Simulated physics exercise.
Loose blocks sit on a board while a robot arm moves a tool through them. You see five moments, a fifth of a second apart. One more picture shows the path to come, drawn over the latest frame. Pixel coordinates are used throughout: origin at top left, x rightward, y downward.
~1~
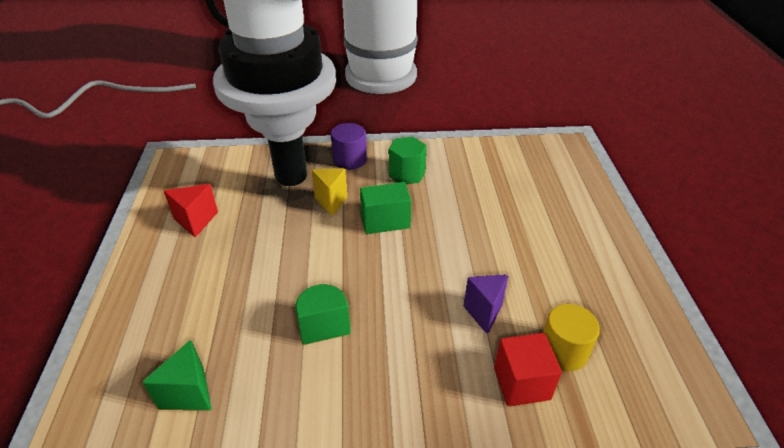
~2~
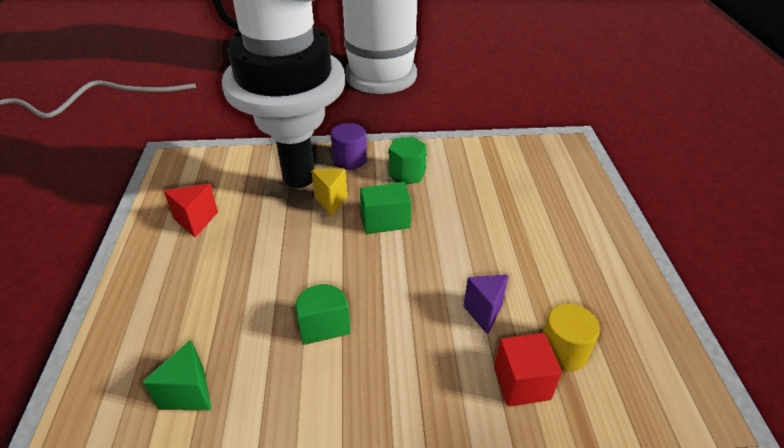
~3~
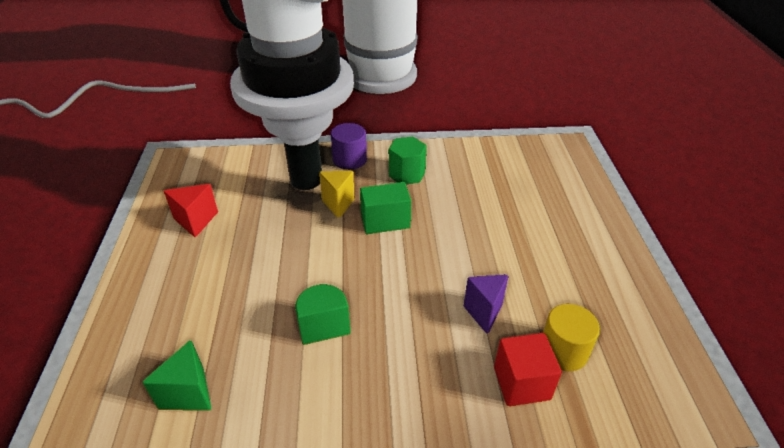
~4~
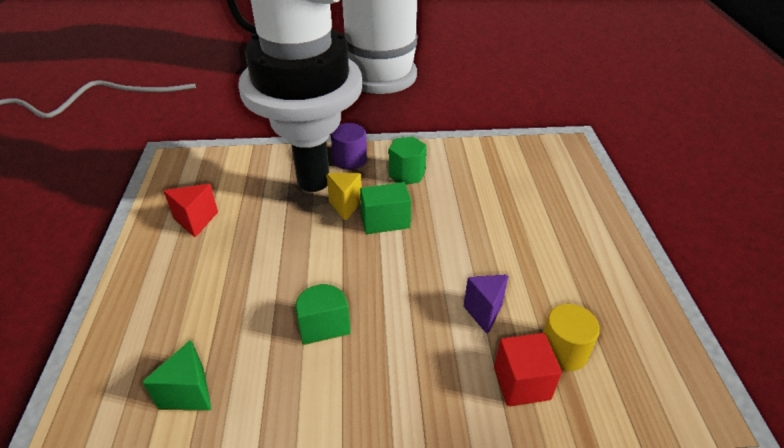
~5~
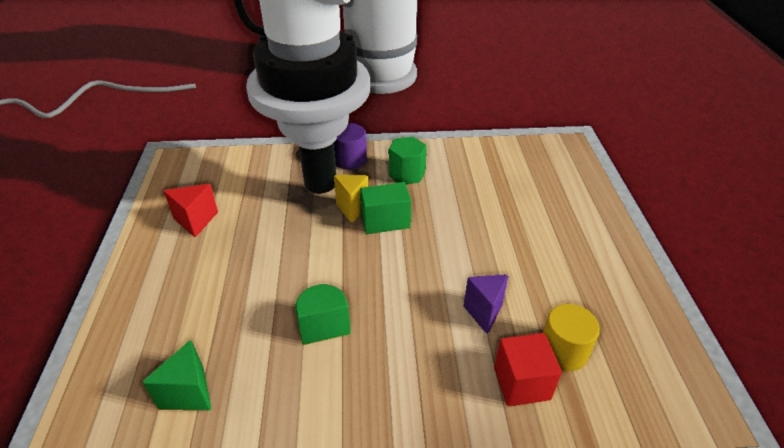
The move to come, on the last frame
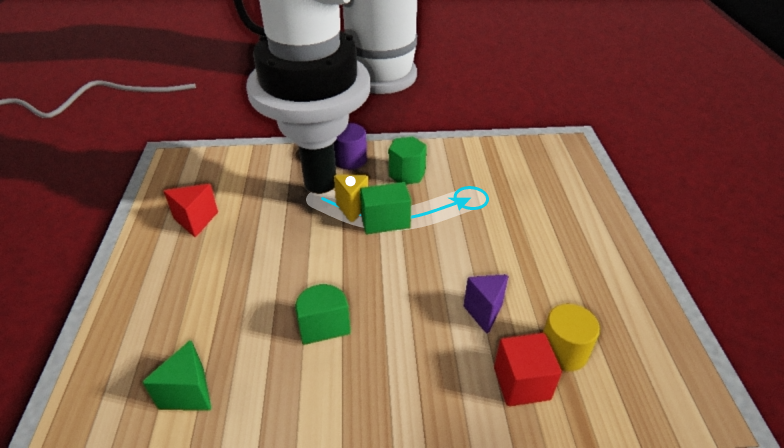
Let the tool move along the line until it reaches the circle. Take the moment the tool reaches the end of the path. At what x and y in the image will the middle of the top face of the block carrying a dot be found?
Its top centre is at about (392, 212).
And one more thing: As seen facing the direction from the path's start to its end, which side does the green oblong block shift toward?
The shift is to the right of that direction.
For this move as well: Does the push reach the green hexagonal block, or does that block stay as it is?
It barely shifts, if at all.
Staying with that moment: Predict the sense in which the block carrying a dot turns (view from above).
Viewed from the top, it goes clockwise.
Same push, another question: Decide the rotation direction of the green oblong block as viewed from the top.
From above, the turn goes anticlockwise.
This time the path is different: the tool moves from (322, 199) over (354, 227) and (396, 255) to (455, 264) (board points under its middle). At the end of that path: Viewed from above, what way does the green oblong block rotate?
It ends up turned anticlockwise.
The line goes from (322, 199) by way of (369, 217) and (424, 214) to (471, 198); the dot is on the yellow triangular block.
On the path given first. One third of the way, tool at (368, 203); yellow triangular block at (383, 204), turned 85° clockwise; green oblong block at (413, 213), turned 70° anticlockwise.
Two thirds of the way, tool at (426, 200); yellow triangular block at (392, 212), turned 105° clockwise; green oblong block at (427, 217), turned 40° anticlockwise.
At the end, tool at (473, 184); yellow triangular block at (392, 212), turned 105° clockwise; green oblong block at (427, 217), turned 40° anticlockwise; green hexagonal block unmoved.
